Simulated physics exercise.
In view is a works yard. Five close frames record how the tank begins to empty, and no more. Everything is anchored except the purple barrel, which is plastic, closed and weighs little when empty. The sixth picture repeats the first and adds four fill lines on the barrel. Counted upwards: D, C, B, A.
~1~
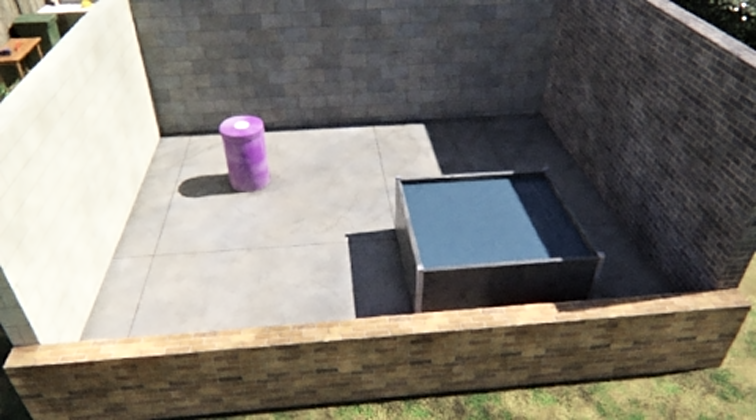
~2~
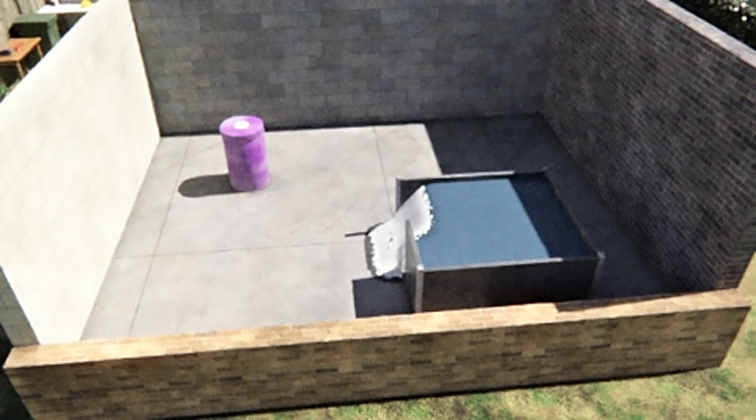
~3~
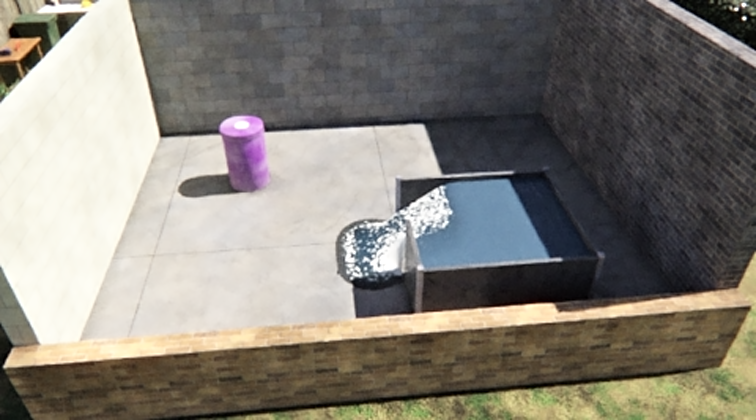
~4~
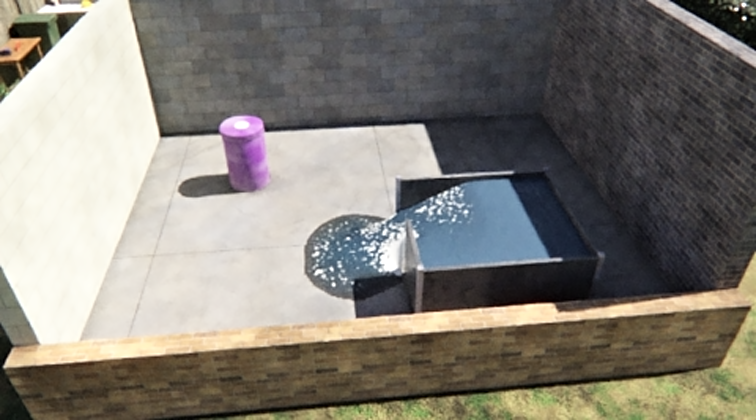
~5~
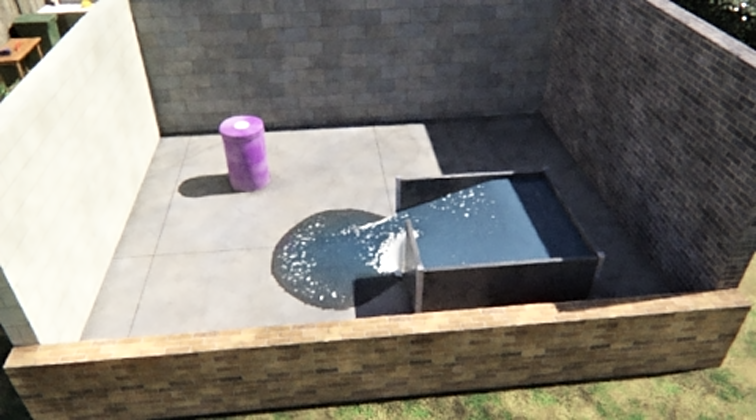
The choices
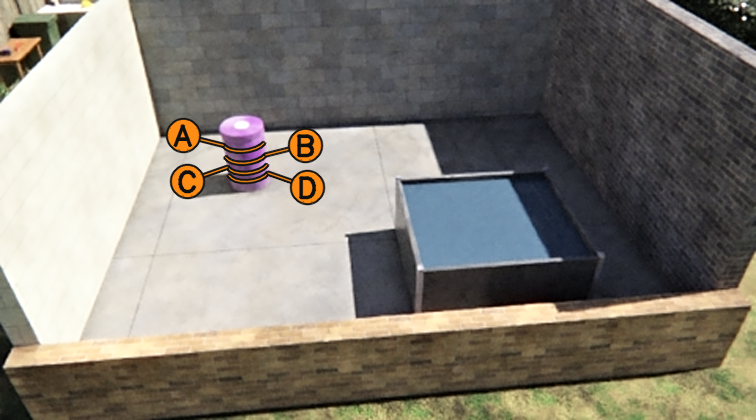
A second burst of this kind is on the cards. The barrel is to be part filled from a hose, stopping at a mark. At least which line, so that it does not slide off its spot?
Choose D.
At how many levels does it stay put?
All four.
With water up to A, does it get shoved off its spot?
No, that is safe.
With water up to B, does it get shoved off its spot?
No, that is safe.
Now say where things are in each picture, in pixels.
Lid of the purple barrel at (242, 126); tank full, its middle at (490, 220).
Water covers 1 % of the ground and is seen nearest the barrel at (379, 226).
Water covers 3 % of the ground and is seen nearest the barrel at (349, 232).
Water covers 5 % of the ground and is seen nearest the barrel at (324, 228).
Lid of the purple barrel at (242, 126); water covers 7 % of the ground and is seen nearest the barrel at (298, 227).
On the marked copy, A at (242, 151); B at (244, 163); C at (246, 173); D at (247, 181); from the bottom up D, C, B, A.
For line A, it does not move.
For line B, it does not move.
For line C, it does not move.
For line D, it does not move.
